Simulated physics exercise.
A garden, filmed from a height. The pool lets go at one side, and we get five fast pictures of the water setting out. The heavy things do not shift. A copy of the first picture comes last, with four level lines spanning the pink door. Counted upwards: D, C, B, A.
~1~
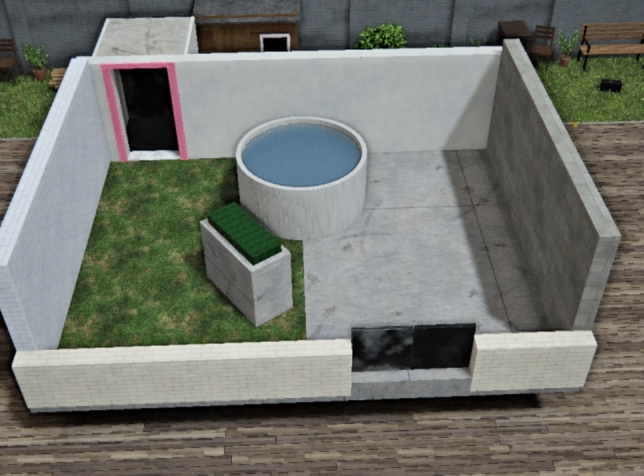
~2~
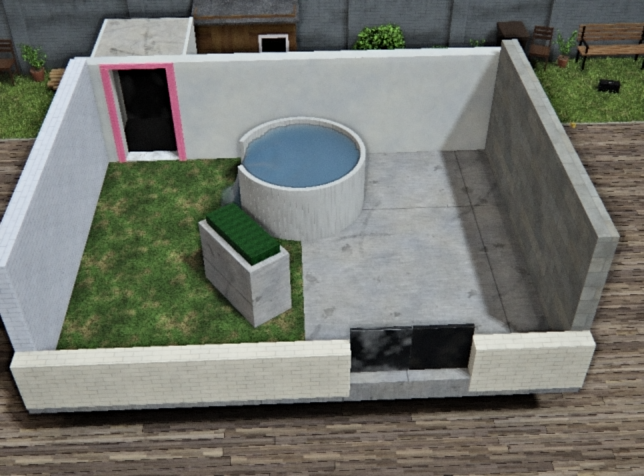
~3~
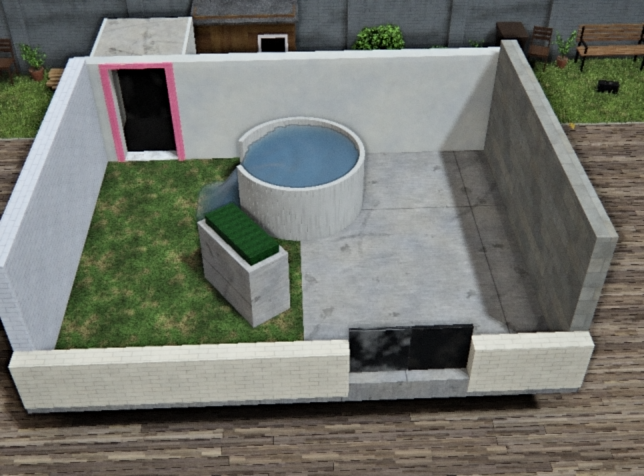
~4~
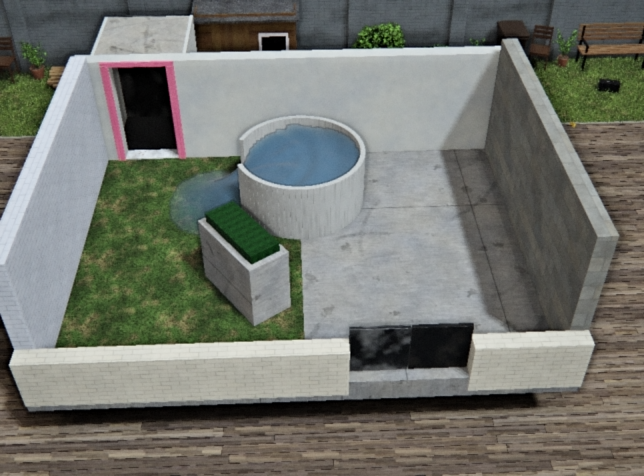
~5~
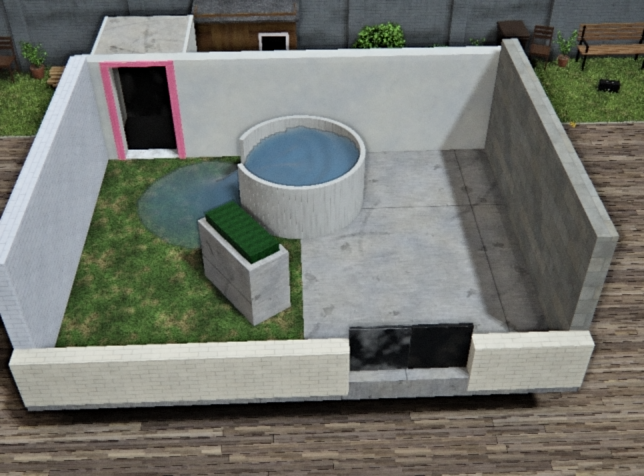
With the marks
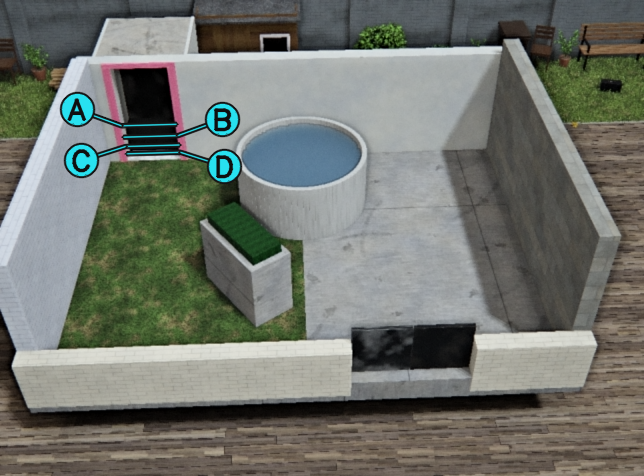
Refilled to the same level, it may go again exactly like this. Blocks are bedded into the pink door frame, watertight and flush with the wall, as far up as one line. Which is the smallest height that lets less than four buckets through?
Choose C.
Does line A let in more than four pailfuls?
No, not at all.
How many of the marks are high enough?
Three.
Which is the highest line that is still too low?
The answer is D.
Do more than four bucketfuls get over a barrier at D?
Yes, that goes wrong.
On the marked copy, A at (148, 125); B at (150, 136); C at (152, 145); D at (153, 153); from the bottom up D, C, B, A.
Choosing A, nothing gets over.
Choosing B, nothing gets over.
Choosing C, a splash gets over, under a bucket.
Choosing D, about 8 bucketfuls get in.
